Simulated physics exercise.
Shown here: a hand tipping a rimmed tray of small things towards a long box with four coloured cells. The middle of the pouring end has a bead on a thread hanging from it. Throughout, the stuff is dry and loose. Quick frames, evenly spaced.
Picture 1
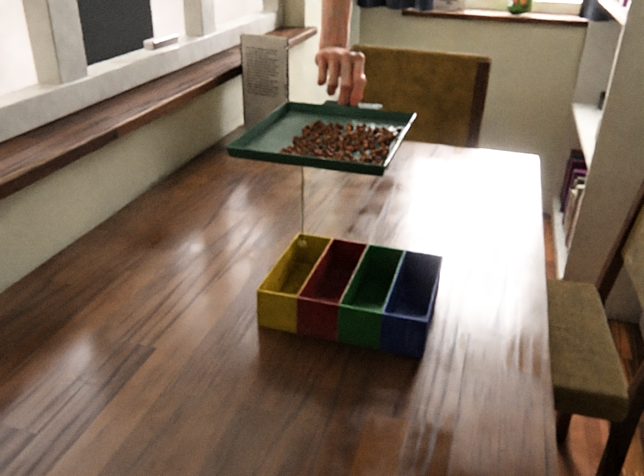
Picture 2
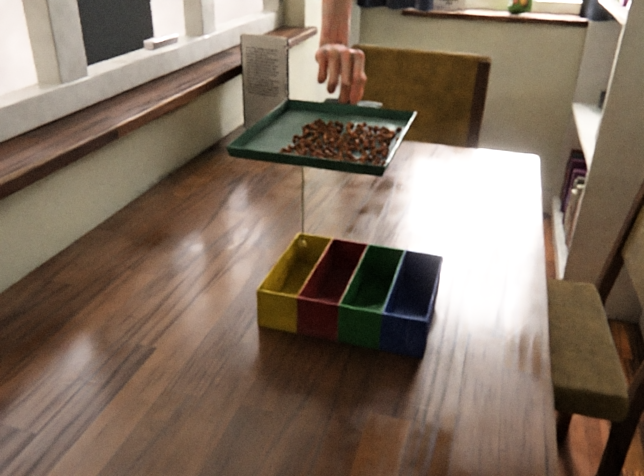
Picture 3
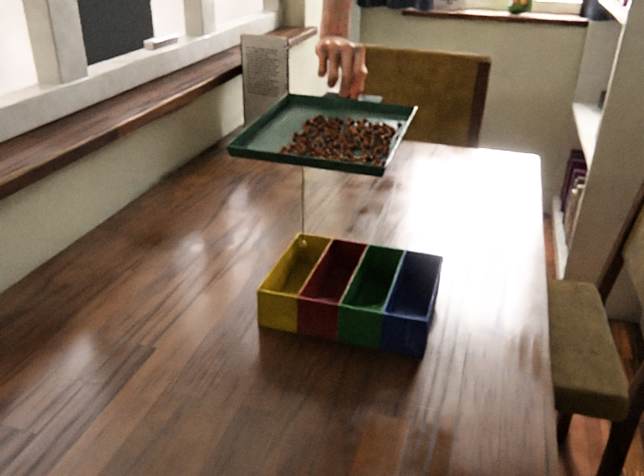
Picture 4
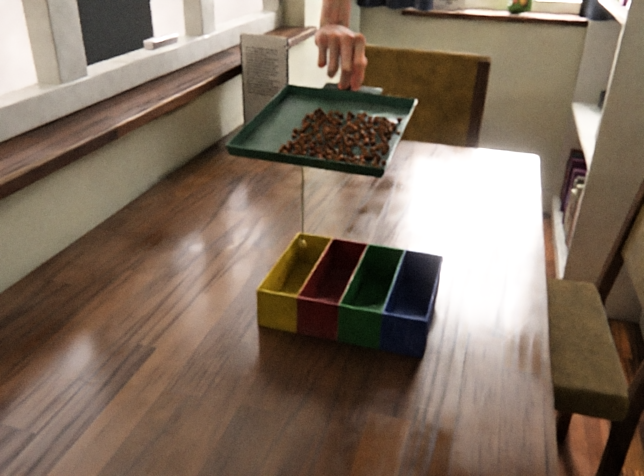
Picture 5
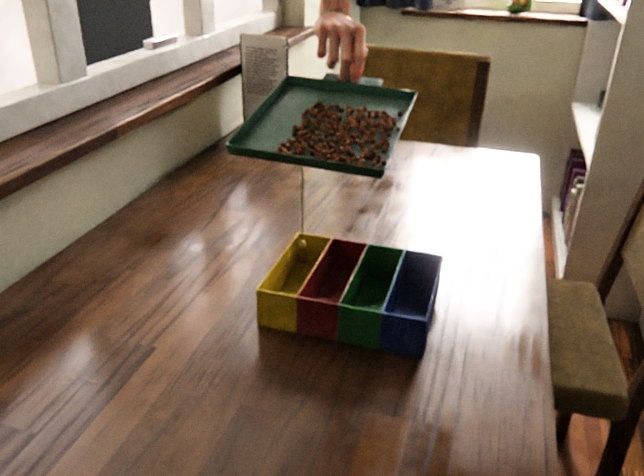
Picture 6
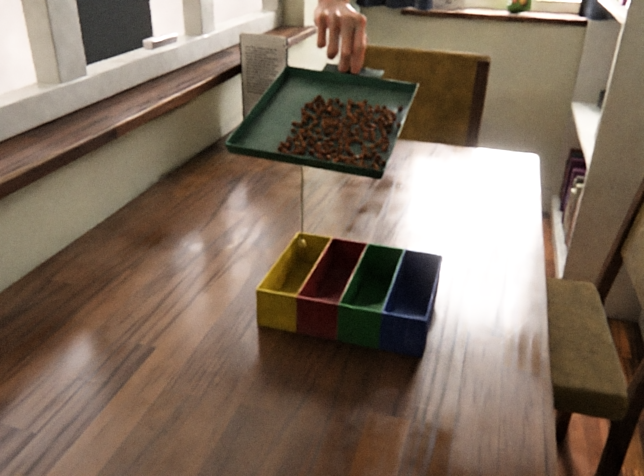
In a room with a long wooden table, a hand holds a green rimmed tray of small brown pieces above a box with yellow, red, green and blue cells. The hand gradually raises the tray's far side, tilting it slightly towards the near edge, while the pieces stay bunched on it.
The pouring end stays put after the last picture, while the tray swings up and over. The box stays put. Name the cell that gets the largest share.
Green.
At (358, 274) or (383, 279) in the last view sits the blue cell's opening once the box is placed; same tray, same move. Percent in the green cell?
Roughly 20 % and 40 %.
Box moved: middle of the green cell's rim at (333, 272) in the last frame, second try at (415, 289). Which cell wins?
For the first spot I'd say the cell in blue, and for the second spot the red one.
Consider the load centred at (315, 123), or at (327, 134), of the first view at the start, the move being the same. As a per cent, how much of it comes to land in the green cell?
Roughly 30 and 30 percent, in that order.
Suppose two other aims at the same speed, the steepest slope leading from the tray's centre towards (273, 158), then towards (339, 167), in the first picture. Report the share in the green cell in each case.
Lab note: Case 1 near 0 %, case 2 near 70 %.
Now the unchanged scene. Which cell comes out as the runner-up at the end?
Second comes that red cell.
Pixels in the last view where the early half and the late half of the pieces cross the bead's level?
I'd place the first part at (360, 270) and the rest at (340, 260).
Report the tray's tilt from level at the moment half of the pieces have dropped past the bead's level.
Close to 95 degrees, I reckon.
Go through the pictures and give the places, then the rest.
Corners of the pouring end at (230, 146) and (382, 165), level; middle of the load at (341, 143), cereal balls; bead on its thread at (302, 244); yellow cell at (277, 308); red cell at (317, 316); green cell at (359, 324); blue cell at (403, 332), in the first picture.
Corners of the pouring end at (230, 146) and (382, 165), level; middle of the load at (341, 142), in the second picture.
Corners of the pouring end at (230, 145) and (383, 166), tipped barely, lowest at the right corner; middle of the load at (342, 140), in the third picture.
Corners of the pouring end at (229, 144) and (382, 167), tipped a little, lowest at the right corner; middle of the load at (342, 136), in the fourth picture.
Corners of the pouring end at (229, 144) and (382, 168), tipped a little, lowest at the right corner; middle of the load at (341, 133), in the fifth picture.
Corners of the pouring end at (229, 143) and (382, 169), tipped a little, lowest at the right corner; middle of the load at (341, 130); yellow cell at (277, 307); red cell at (317, 315); green cell at (359, 323); blue cell at (402, 331), in the sixth picture.
Soon, tray tipped steeply; nearly all on the tray; a stray few in the red cell.
A while on, tray tipped right over; about a third on the tray; about a quarter in the green cell; a small part in the red cell; a stray few in the yellow cell; a stray few in the blue cell; about a quarter falling or outside the box.
Towards the end, tray tipped past a quarter turn; about half in the green cell; about a third in the red cell; a small part in the yellow cell; a stray few in the blue cell; a stray few falling or outside the box.
Finally, tray tipped past a quarter turn; about half in the green cell; about a third in the red cell; a small part in the yellow cell; a stray few in the blue cell; a stray few outside the box.
